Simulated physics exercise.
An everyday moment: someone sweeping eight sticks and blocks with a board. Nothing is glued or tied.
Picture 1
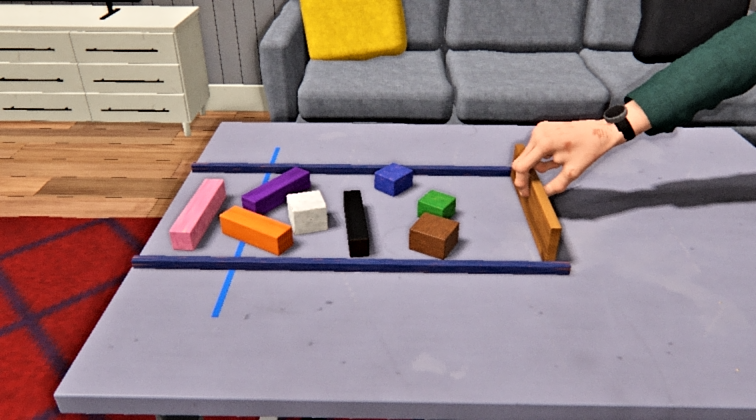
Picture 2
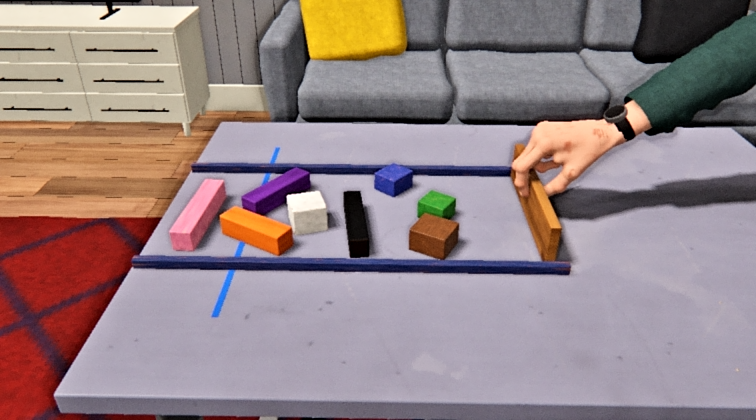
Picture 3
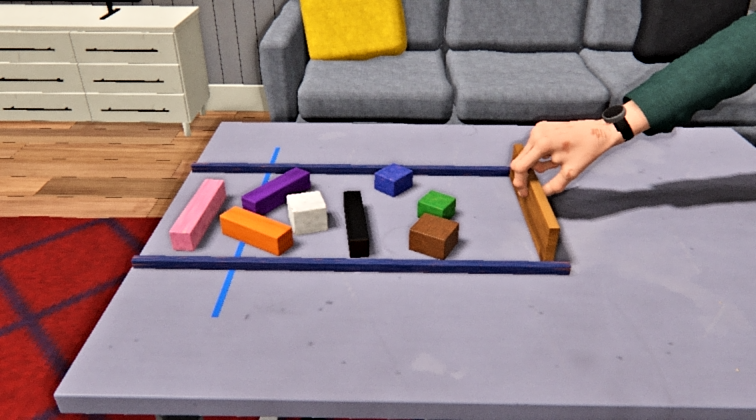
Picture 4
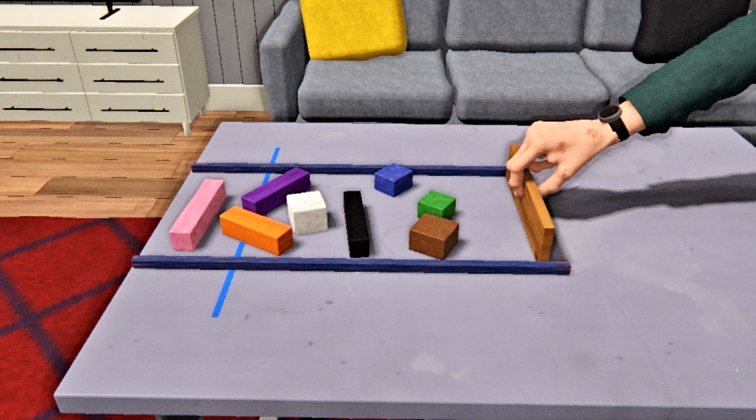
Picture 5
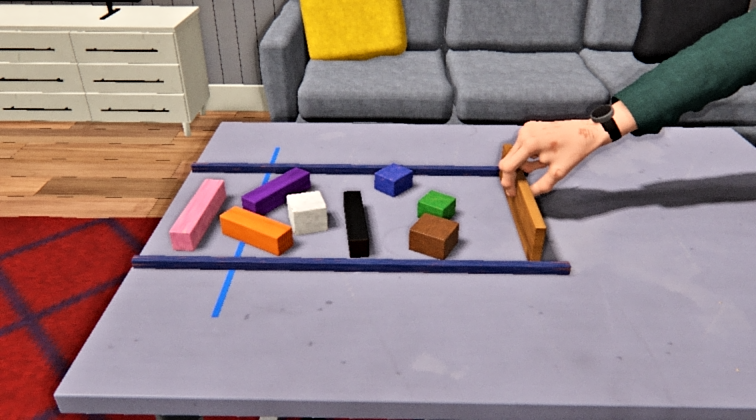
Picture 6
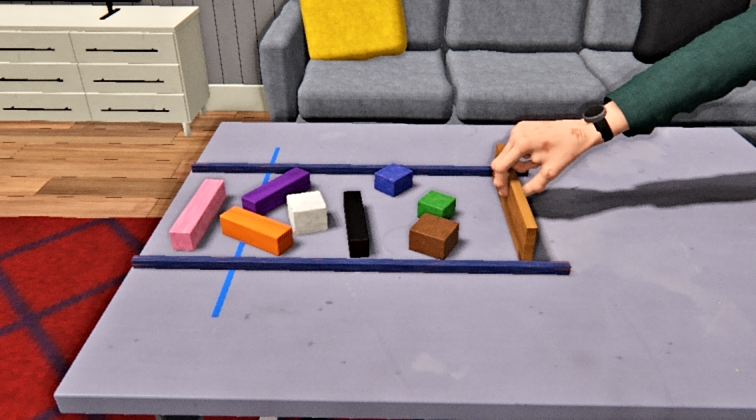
The clip shows eight coloured sticks and blocks lying still between two dark rails on a grey table, while a hand holding a wooden board upright at the right slides it slightly left without touching them.
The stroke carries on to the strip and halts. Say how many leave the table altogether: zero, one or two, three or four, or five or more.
Outcome: The number that fall off is one or two.
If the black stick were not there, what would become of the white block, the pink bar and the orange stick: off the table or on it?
The white block stays on, the pink bar goes over, the orange stick stays on.
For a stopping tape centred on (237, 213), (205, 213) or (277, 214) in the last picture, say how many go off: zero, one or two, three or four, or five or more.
In that order: Either one or two; 5 or more; either one or two.
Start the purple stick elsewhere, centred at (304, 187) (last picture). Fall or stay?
The purple stick remains up.
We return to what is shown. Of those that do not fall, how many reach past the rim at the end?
The number is 2.
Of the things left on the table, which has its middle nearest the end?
The orange stick ends nearest.
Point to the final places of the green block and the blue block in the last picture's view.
Near (237, 209) and (248, 182).
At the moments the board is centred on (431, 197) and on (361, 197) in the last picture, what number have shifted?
At the one place 2, at the other 5.
Early on, none off yet; pink bar at rest near (200, 213); orange stick at rest near (256, 231); purple stick at rest near (277, 192).
Finally, the number that fall off is one or two; lost, pink bar.
